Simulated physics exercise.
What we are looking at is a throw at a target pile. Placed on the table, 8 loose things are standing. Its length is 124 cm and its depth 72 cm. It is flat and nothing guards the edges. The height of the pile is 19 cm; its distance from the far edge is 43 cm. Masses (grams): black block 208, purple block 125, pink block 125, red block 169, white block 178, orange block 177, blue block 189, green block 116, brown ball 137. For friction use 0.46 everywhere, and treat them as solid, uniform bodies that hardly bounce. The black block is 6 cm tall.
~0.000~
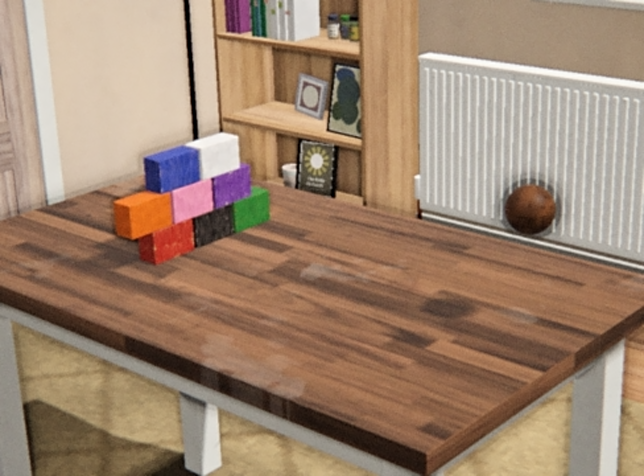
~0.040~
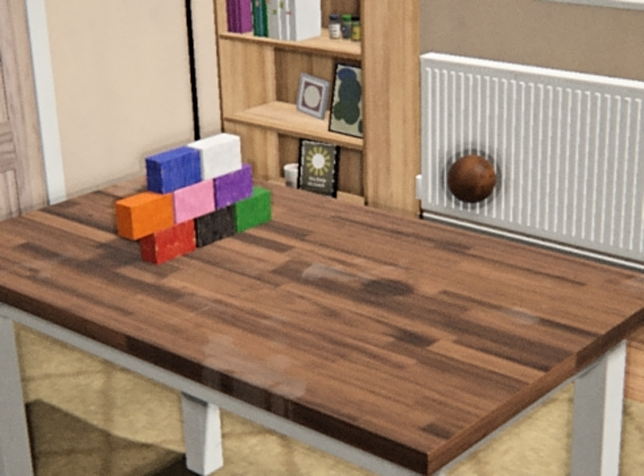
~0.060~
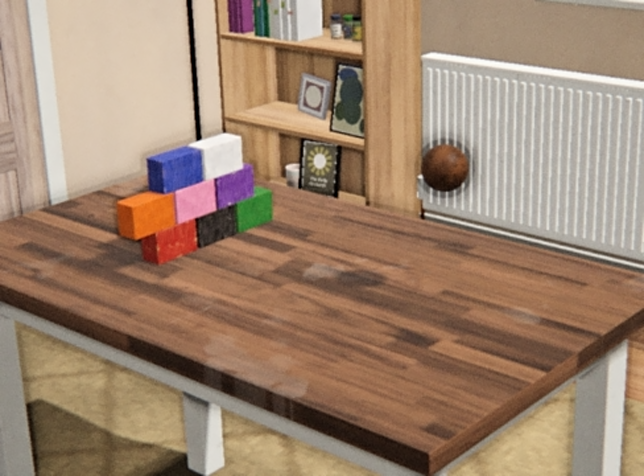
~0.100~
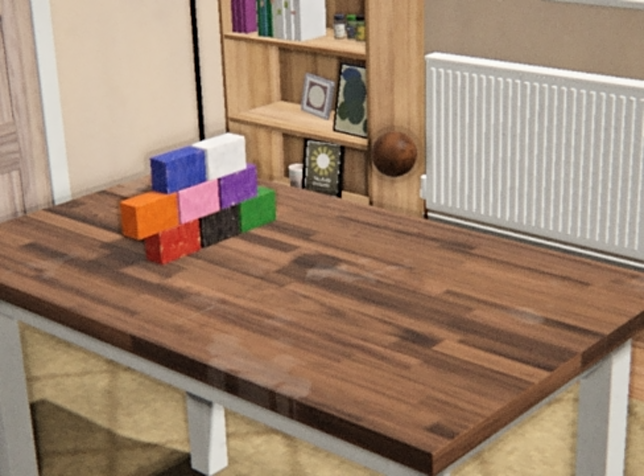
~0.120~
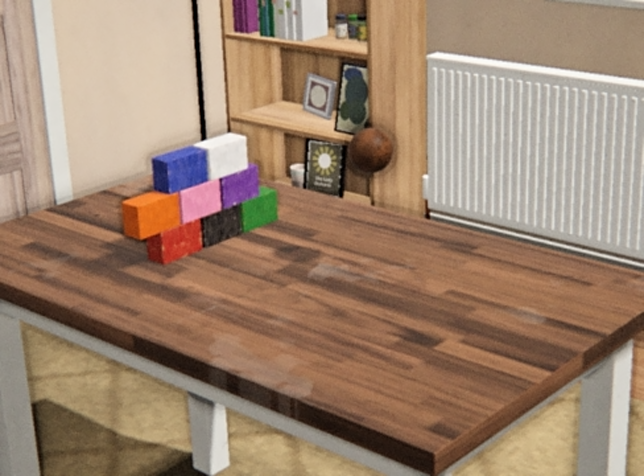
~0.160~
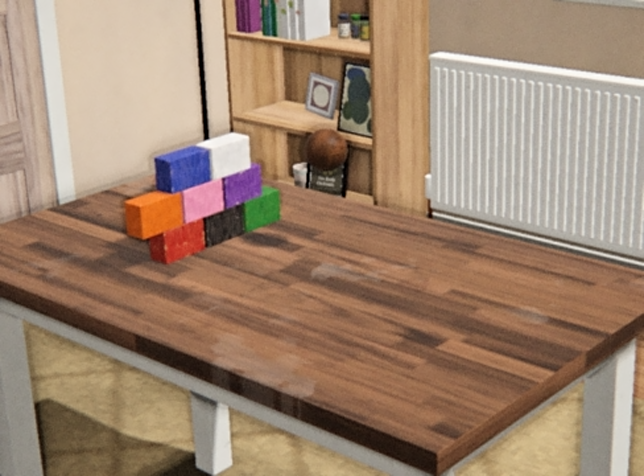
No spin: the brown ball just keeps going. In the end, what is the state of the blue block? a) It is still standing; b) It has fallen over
It is still standing.
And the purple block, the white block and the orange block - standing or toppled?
Here's how it ends: The purple block comes down, the white block comes down, and the orange block never goes down.
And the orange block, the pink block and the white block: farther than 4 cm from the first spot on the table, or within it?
First, the orange block stays in its position; second, the pink block stays in its position; third, the white block is moved away.
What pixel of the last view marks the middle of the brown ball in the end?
Near (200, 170).
Around 0.26 s, brown ball near (256, 167); purple block at 10° to upright; green block at 10° to upright; white block at 5° to upright.
Around 0.36 s, brown ball near (230, 173); purple block at 45° to upright; white block at 28° to upright; green block at 14° to upright.
Around 0.46 s, brown ball near (213, 177); purple block at 70° to upright; white block at 23° to upright; green block at 3° to upright.
Around 0.56 s, brown ball near (205, 174); purple block on its side; white block at 32° to upright.
Finally (1.1 s), on their side or leaning hard on the table, purple block and white block; the other 6 still in place (within 4 cm). Final places as that camera would see them, blue block near (183, 170).
